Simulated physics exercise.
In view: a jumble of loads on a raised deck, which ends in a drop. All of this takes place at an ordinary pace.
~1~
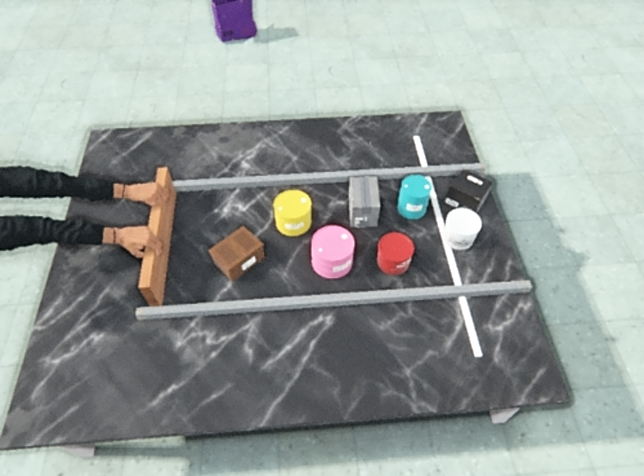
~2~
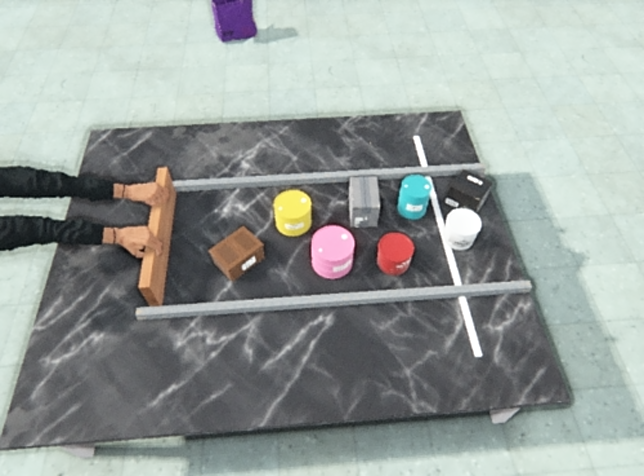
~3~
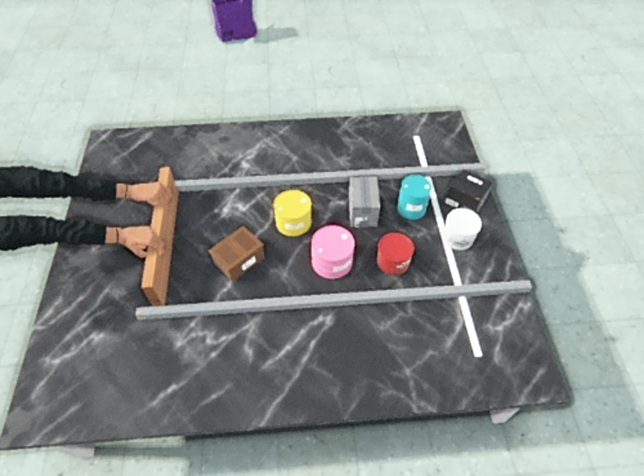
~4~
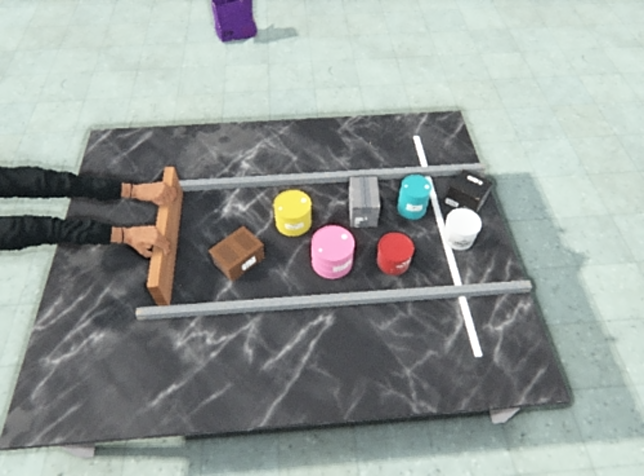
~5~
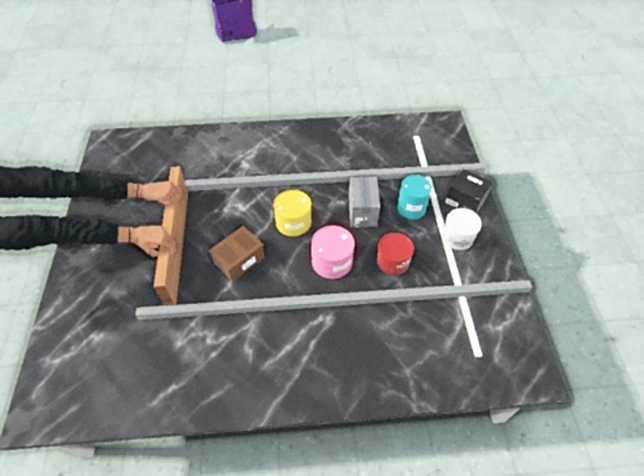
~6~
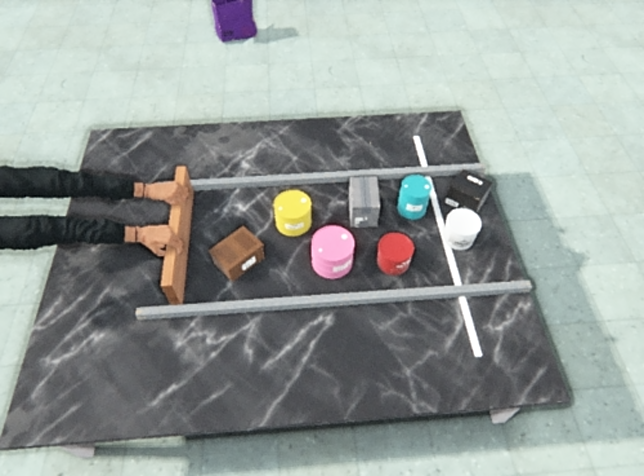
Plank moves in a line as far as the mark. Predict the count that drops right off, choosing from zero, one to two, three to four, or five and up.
The count is three to four.
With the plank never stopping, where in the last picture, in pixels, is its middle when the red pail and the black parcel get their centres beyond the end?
Approx. (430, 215) for the first, approx. (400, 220) for the second.
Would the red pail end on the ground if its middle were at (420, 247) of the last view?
Started there, the object drops over the edge.
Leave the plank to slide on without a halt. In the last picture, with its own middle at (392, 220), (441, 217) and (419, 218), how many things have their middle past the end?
In order, that gives 0, then 4, then 1.
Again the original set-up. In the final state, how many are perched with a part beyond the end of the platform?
The tally is 2.
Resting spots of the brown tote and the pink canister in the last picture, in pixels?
They come to rest around (463, 234) and (503, 240).
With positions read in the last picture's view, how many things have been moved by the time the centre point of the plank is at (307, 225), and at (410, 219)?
The count reaches 4 first and 8 second.
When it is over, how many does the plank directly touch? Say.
Result: 2 in all.
A little later, none off yet; black parcel at rest near (468, 193); white pail at rest near (461, 230); turquoise canister at rest near (414, 197).
When it is over, the number that fall off is three or four; down, red pail, turquoise canister, white pail and black parcel.
